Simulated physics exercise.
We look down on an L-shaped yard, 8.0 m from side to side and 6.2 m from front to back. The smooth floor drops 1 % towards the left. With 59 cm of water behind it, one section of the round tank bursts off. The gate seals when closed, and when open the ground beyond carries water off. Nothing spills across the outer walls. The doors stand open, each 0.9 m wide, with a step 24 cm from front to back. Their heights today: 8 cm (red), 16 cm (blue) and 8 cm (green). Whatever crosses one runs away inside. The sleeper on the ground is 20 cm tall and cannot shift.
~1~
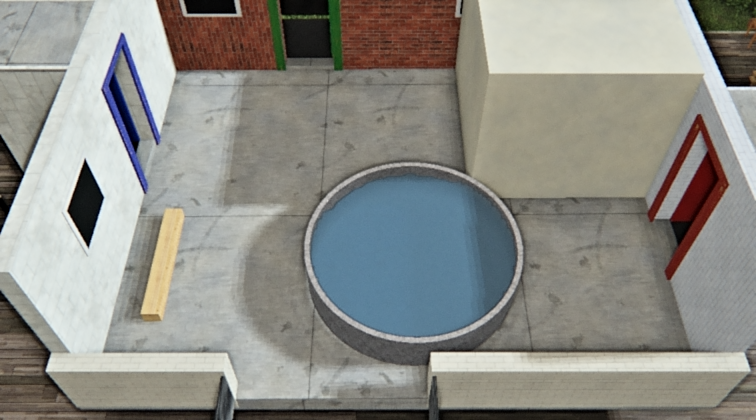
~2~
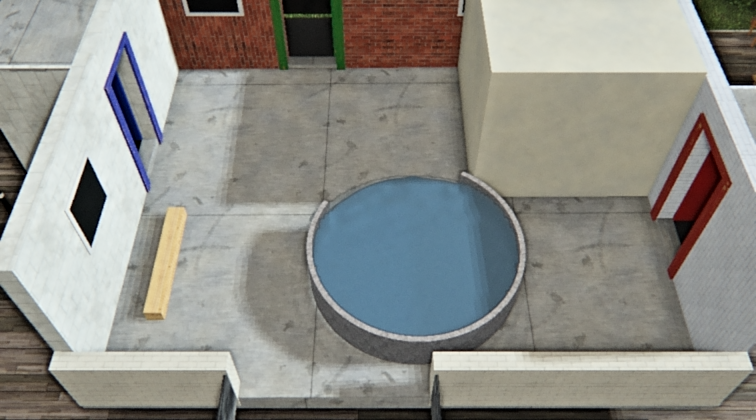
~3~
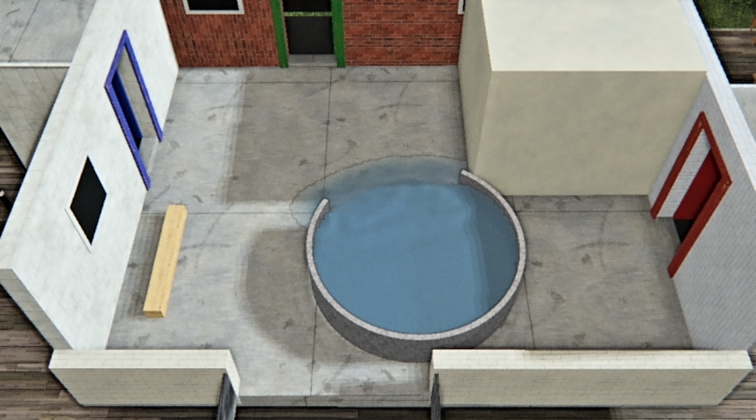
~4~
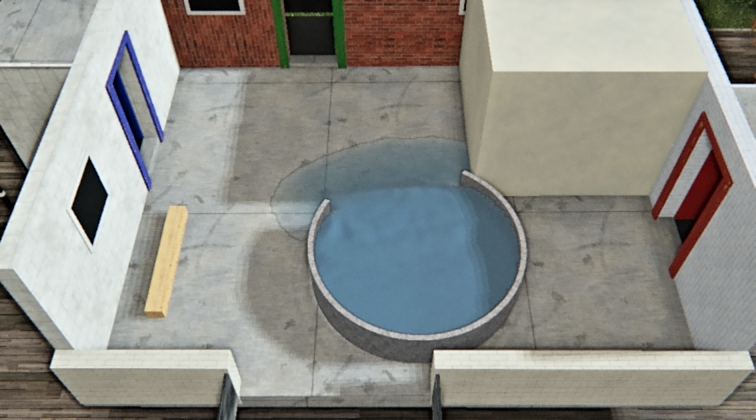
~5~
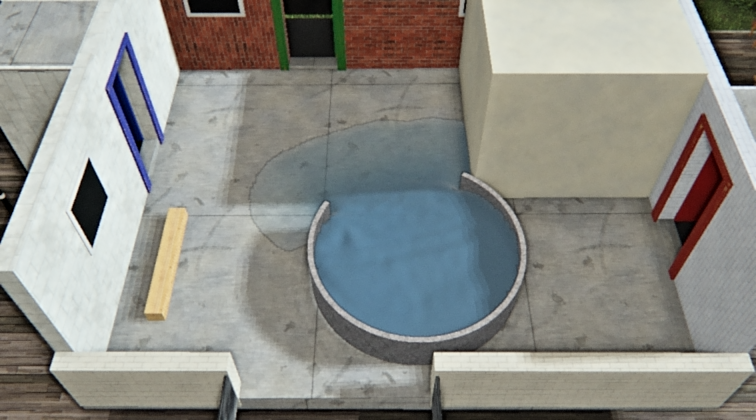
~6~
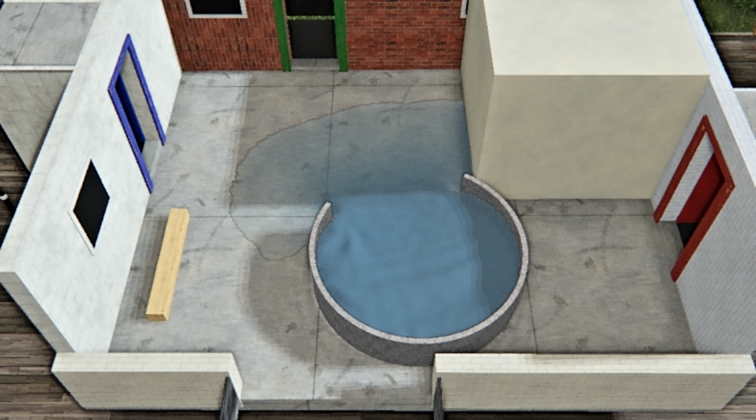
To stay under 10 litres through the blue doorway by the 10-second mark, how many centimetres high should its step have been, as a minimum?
At least 16 cm or so.
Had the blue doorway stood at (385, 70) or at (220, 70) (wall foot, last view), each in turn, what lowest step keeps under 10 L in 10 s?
Roughly 30 and 32 cm.
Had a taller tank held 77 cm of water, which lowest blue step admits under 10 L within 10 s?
Some 20 cm.
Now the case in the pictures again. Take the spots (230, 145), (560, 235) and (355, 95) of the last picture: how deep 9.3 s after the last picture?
In that order: 13, 1 and 9 cm.
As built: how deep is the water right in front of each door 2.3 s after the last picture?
Depths in cm: Red 0, blue 8, green 24.
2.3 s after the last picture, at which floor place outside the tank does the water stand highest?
At about (182, 73).
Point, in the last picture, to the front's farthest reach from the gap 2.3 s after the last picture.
At about (182, 73).
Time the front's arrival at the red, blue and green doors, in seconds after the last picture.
Arrival: Red not within the 10 s, blue 0.8 s, green 0.4 s.
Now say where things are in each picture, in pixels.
The round tank at (413, 247) is whole and still, 59 cm deep; the blue door at (135, 123) is dry, in the first picture.
The front is at a hidden place, 0.3 m from the gap on the far side; 0.6 m2 of floor is wet, 59 cm left at the back, in the second picture.
Water pours out on the far side and has run 0.7 m, to (308, 192); about 9 cm deep outside, 59 cm at the back, in the third picture.
Water pours out on the far side and has run 1.2 m, to (465, 144); about 8 cm deep outside, 59 cm at the back, in the fourth picture.
Water pours out on the far side and has run 1.7 m, to (463, 123); about 6 cm deep outside, 59 cm at the back, in the fifth picture.
The gap is on the far side, the front 2.2 m out at (463, 103); the back of the round tank holds 58 cm; 1.5 m in a straight line remain to the blue door at (141, 123), in the sixth picture.
Then, 0.7 s after the last picture water covers 45 % of the floor, deepest (35 cm) near (434, 72); it has not reached the blue door.
Then, 2.3 s after the last picture water covers 45 % of the floor, deepest (42 cm) near (182, 73); 8 cm at the blue door, 0 litres in over its 16 cm step.
Then, 9.3 s after the last picture water covers 75 % of the floor, deepest (20 cm) near (101, 382); 15 cm at the blue door, 7 litres in over its 16 cm step.
At the blue door as built, the water peaked near 18 cm, 3.3 s after the last picture.
Run again over the same 10 s with other heights there, 18 litres in over 14.5 cm, 0 litres over 19.5 cm. The limit of 10 litres is kept from about 16 cm up.
